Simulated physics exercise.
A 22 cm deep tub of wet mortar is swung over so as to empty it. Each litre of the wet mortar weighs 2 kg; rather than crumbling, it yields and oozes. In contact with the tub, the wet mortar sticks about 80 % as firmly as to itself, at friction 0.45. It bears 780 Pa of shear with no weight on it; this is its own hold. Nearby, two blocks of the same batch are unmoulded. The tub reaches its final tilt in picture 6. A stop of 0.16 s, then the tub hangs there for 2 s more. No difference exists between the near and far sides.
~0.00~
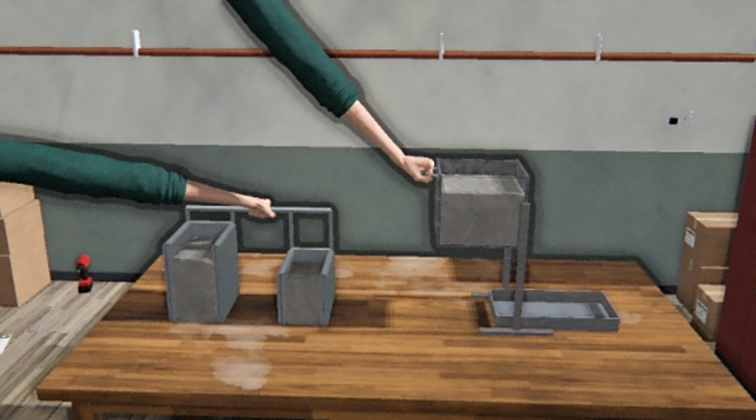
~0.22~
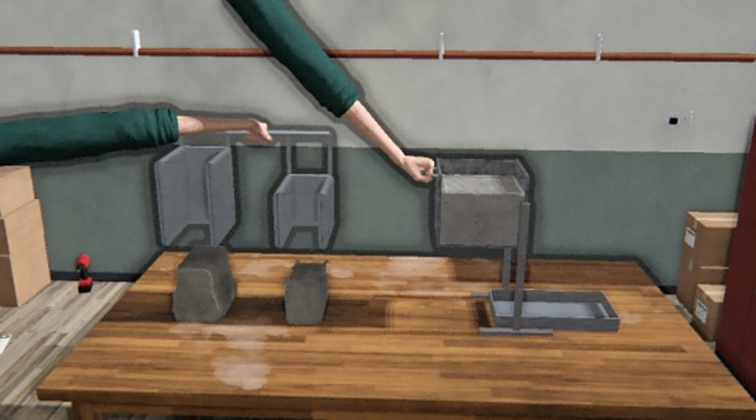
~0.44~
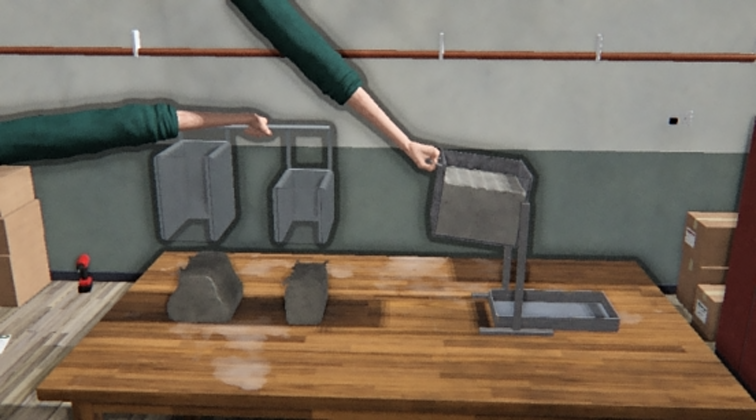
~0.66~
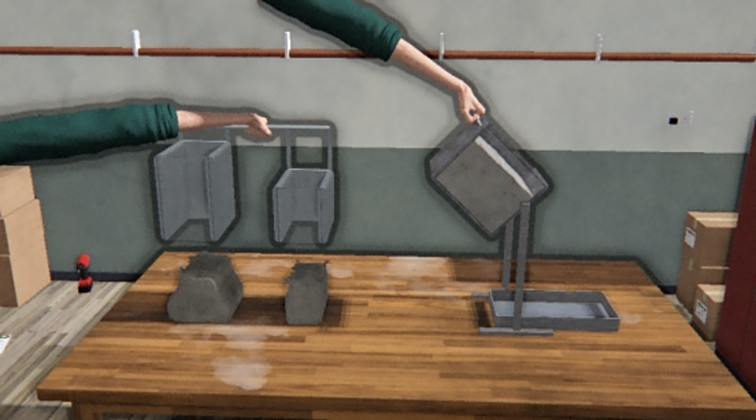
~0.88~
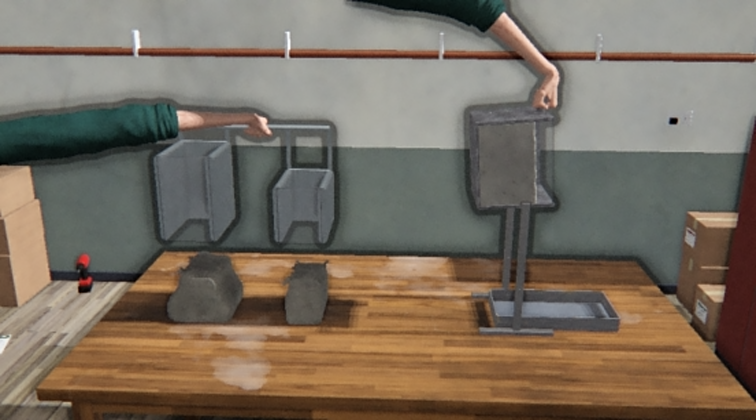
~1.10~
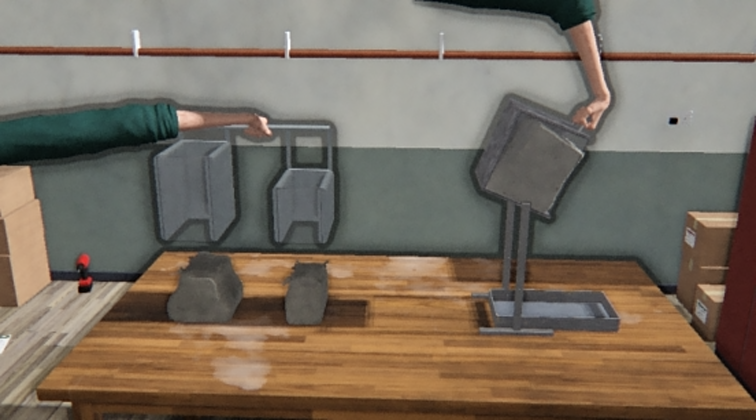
The clip opens with one hand gripping a frame around two grey blocks and another holding a raised tub of wet mortar. The left hand lifts the frame clear, and the larger block slumps while the smaller barely changes. The right hand then swings the tub over rightward past upright, mortar still inside.
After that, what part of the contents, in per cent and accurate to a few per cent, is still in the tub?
The part still in the tub is near 13 out of 100.
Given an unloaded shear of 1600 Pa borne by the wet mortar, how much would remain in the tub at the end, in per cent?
In that case close to 14 in a hundred.
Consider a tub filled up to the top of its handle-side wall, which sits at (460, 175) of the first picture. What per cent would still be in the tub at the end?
Roughly 35 %.
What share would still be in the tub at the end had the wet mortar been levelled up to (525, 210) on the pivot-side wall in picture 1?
35 %.
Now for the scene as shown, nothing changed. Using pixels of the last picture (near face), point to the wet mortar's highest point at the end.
Highest point: Approx. (495, 176).
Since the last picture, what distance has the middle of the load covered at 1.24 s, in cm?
Shift: Roughly 11 cm.
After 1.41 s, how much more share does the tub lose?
It works out to some 14 per cent of the load.
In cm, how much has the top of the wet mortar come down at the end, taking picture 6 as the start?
15 cm.
After 1.24 s, the tub is at 112 degrees and holds 51 %.
After 1.41 s, the tub is at 112 degrees and holds 28 %.
After 1.58 s, the tub is at 112 degrees and holds 23 %.
After 1.75 s, the tub is at 112 degrees and holds 18 %.
After 3.10 s, at the end, the tub is at 112 degrees and holds 13 %.
